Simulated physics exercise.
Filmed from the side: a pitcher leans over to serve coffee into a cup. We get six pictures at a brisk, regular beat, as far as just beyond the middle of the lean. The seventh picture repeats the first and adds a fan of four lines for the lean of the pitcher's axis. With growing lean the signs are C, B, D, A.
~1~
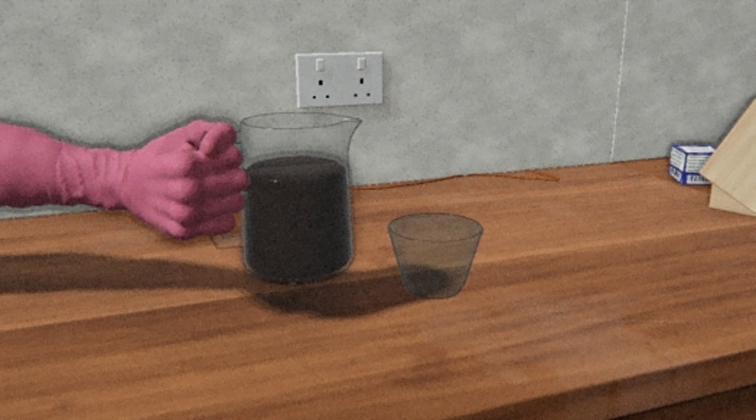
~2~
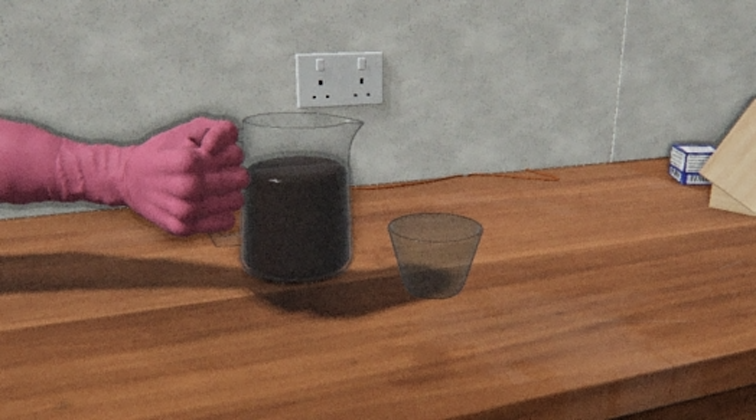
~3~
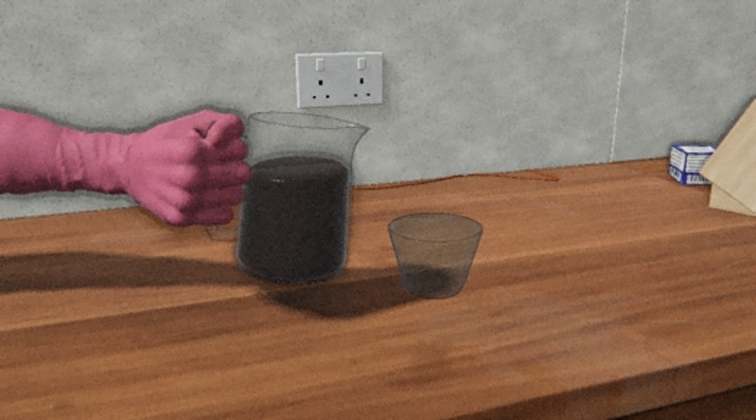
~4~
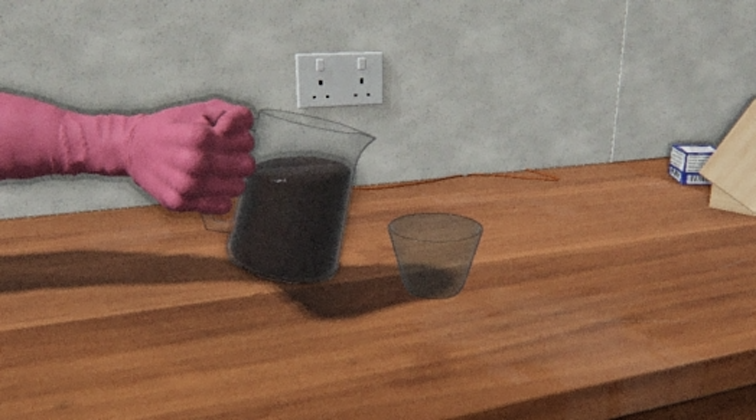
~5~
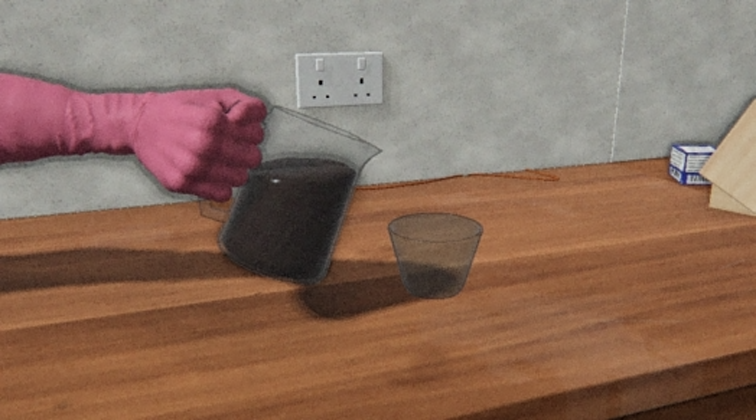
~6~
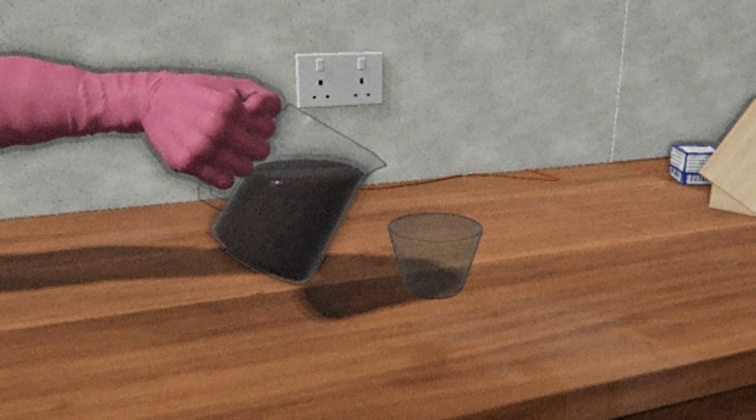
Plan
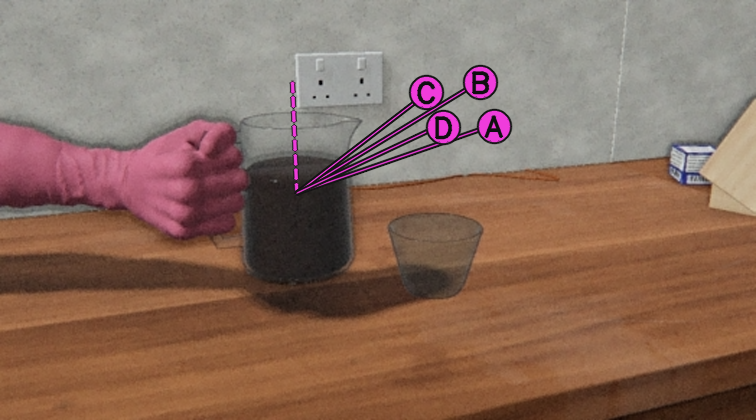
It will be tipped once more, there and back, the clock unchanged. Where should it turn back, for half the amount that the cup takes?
Mark B.
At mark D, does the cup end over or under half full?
Over half.
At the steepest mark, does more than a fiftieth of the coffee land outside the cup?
Yes.
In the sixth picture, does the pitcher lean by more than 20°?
Yes, it does.
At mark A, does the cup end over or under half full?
Over half.
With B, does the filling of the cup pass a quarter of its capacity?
Yes, clearly.
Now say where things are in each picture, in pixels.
Upright, lip at (359, 120); rim of the cup round (435, 226); nothing has left yet.
Upright, lip at (361, 122); nothing has left yet.
Tipped about 7°, lip at (366, 127); nothing has left yet.
Tipped about 14°, lip at (373, 137); nothing has left yet.
Tipped about 23°, lip at (380, 149); nothing has left yet.
Tipped about 33°, lip at (384, 163); nothing has left yet.
On the marked copy, A at (478, 130); B at (465, 89); C at (413, 103); D at (426, 131).
With A, the cup ends with about 83 % of what it can hold; 11 % of the coffee is spilt.
With B, the cup ends with about 51 % of what it can hold.
With C, the cup ends with about 31 % of what it can hold.
With D, the cup ends with about 73 % of what it can hold; 3 % of the coffee is spilt.
